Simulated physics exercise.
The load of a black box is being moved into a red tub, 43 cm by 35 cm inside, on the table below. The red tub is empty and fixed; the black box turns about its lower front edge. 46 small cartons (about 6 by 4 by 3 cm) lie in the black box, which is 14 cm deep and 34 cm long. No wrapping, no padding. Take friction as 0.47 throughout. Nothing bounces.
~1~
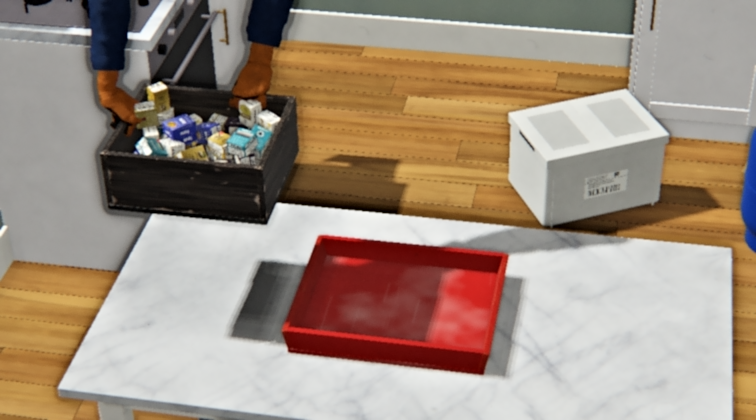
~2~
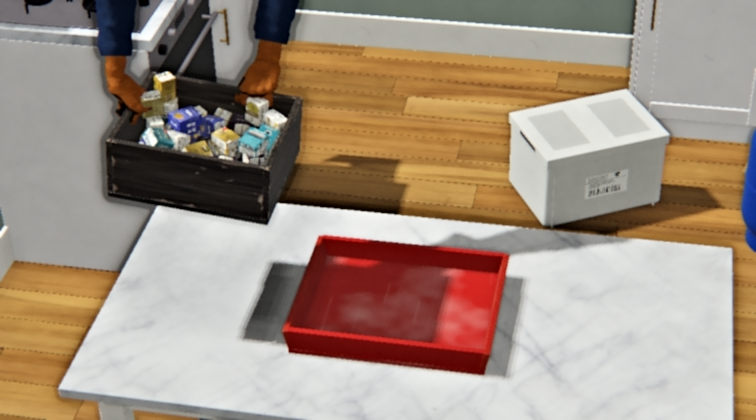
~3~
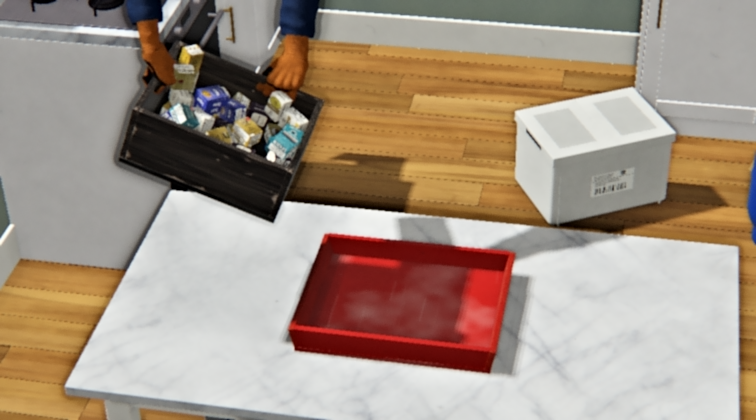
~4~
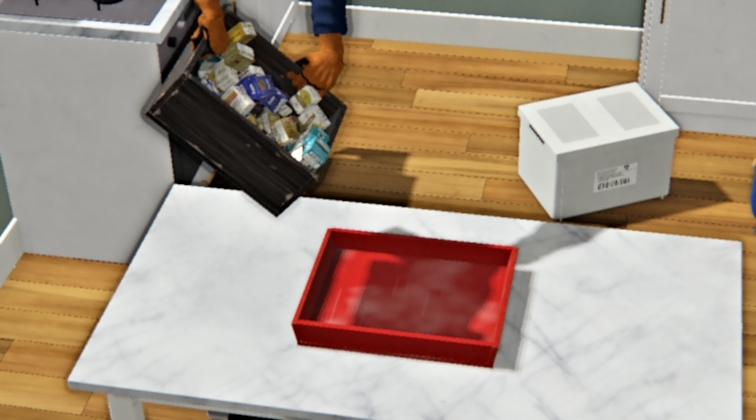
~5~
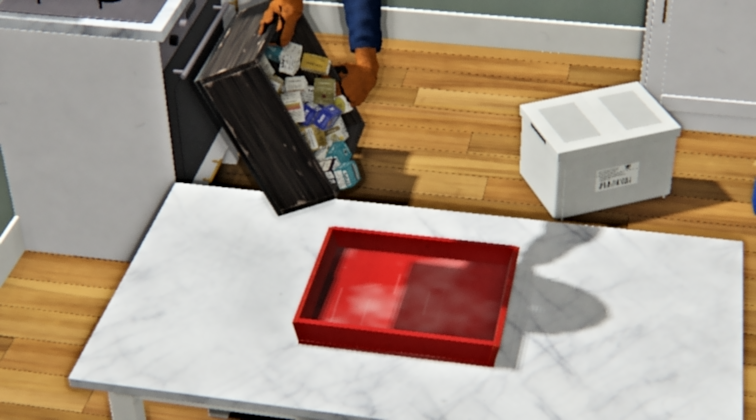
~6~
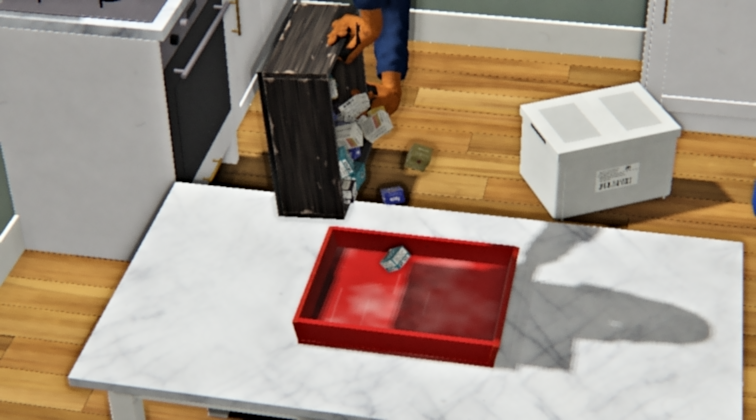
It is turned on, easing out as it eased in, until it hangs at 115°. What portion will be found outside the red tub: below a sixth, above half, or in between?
Under a sixth of the small cartons end outside the red tub.
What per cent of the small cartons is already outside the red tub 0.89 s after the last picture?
Some 0 per cent by then.
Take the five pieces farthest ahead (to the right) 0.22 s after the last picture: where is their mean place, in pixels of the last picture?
Near (466, 285).
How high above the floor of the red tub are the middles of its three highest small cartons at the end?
Some 10 cm.
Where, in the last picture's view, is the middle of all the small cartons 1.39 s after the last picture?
Around (421, 293).
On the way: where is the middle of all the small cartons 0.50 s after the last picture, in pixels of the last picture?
Near (402, 277).
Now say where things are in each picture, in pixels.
In the first frame (places track the rim corner closest to us here), black box (257, 167); red tub (484, 351); tipped 0°; all still inside.
The second frame shows black box (265, 167); tipped 6°.
The third frame shows black box (288, 169); tipped 20°.
The fourth frame shows black box (314, 175); tipped 41°.
The fifth frame shows black box (335, 192); tipped 64°; 1 out, the lowest carton at (347, 175).
The sixth frame shows black box (345, 213); red tub (494, 344); tipped 86°; 5 out, the lowest carton at (395, 259).
Then, 0.22 s after the last picture, tilt 109°; 26 still in the black box, 7 in the red tub and 13 in the air.
Then, 0.50 s after the last picture, tilt 115°; 13 still in the black box, 23 in the red tub, 2 outside the red tub and 8 in the air.
Then, 0.89 s after the last picture, tilt 115°; 4 still in the black box, 40 in the red tub, 1 outside the red tub and 1 in the air.
Outcome (1.39 s after the last picture), 45 in the red tub and 1 outside the red tub. Asked share, 1 of 46, 2 per cent.
